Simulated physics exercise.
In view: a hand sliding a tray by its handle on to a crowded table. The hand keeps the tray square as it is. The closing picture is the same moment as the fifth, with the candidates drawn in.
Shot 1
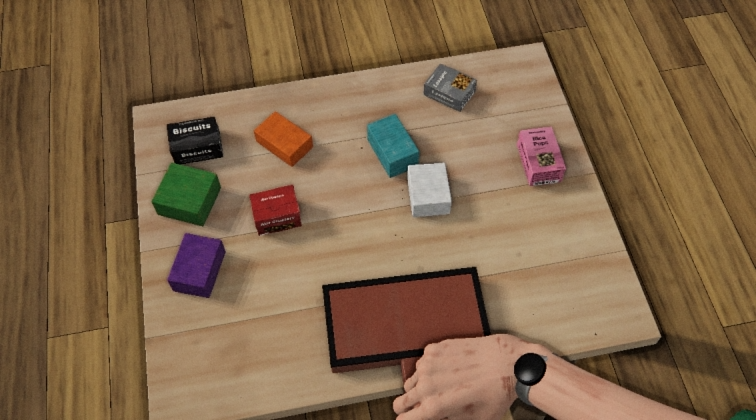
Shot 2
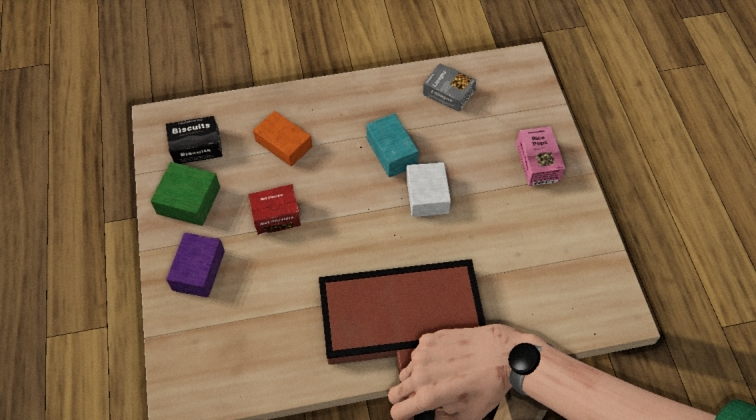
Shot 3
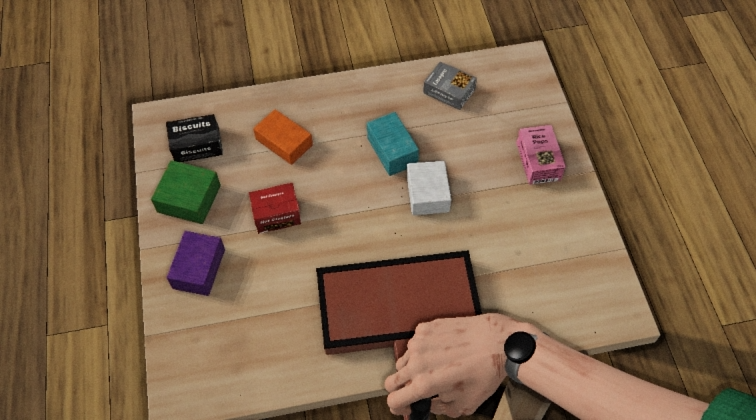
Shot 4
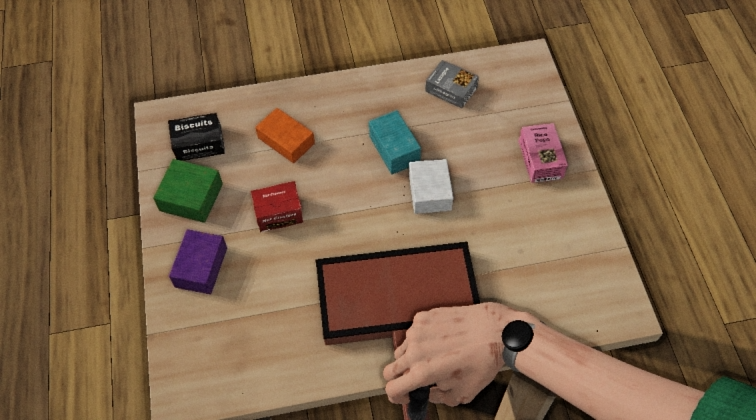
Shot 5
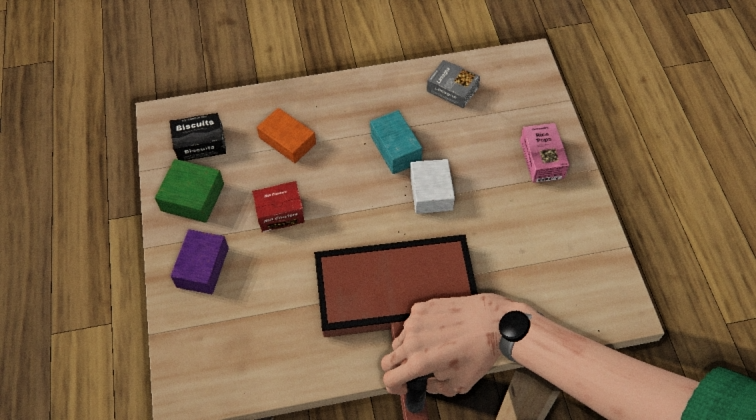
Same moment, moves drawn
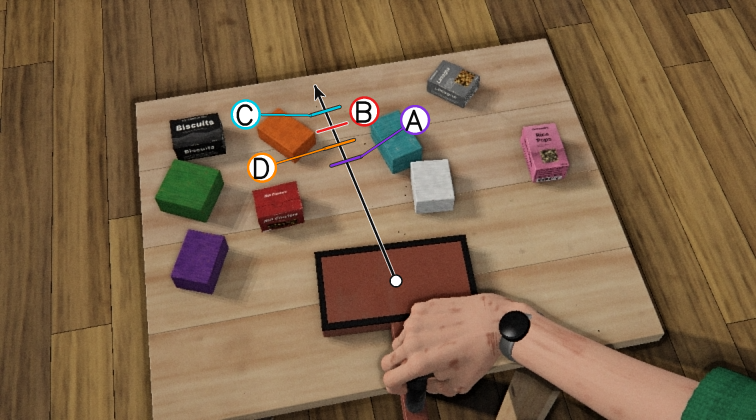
A hand slides a reddish tray slowly forward across a wooden board scattered with coloured boxes.
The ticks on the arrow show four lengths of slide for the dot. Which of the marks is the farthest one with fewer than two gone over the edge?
C.
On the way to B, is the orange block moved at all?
Yes.
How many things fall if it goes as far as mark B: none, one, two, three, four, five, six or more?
The count is none.
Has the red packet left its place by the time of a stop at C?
Yes.
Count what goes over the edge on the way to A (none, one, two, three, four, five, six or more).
In all, none.
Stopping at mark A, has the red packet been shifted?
Yes.
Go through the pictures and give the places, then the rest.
Black packet (195, 141); turquoise block (393, 145); grey packet (450, 88), in the first picture.
Tray (402, 307); red packet (275, 210), in the second picture.
Tray (399, 298); white block (428, 188), in the third picture.
Tray (398, 289); purple block (199, 262), in the fourth picture.
Tray (396, 281); black packet (198, 137); turquoise block (396, 142); grey packet (453, 84), in the fifth picture.
On the marked copy, A at (346, 161); B at (333, 127); C at (325, 111); D at (339, 145); the arrow from (396, 281) to (315, 86); the white dot at (396, 281).
With C. Early on, tray (368, 219); turquoise block (384, 122); red packet (270, 195).
Further on, tray (343, 159); turquoise block (353, 78); orange block (279, 111).
At the end, tray (326, 117); orange block over the edge; white block (389, 63); one fallen.
As for the rest, A is within the limit but short; B is within the limit but short; D is within the limit but short.
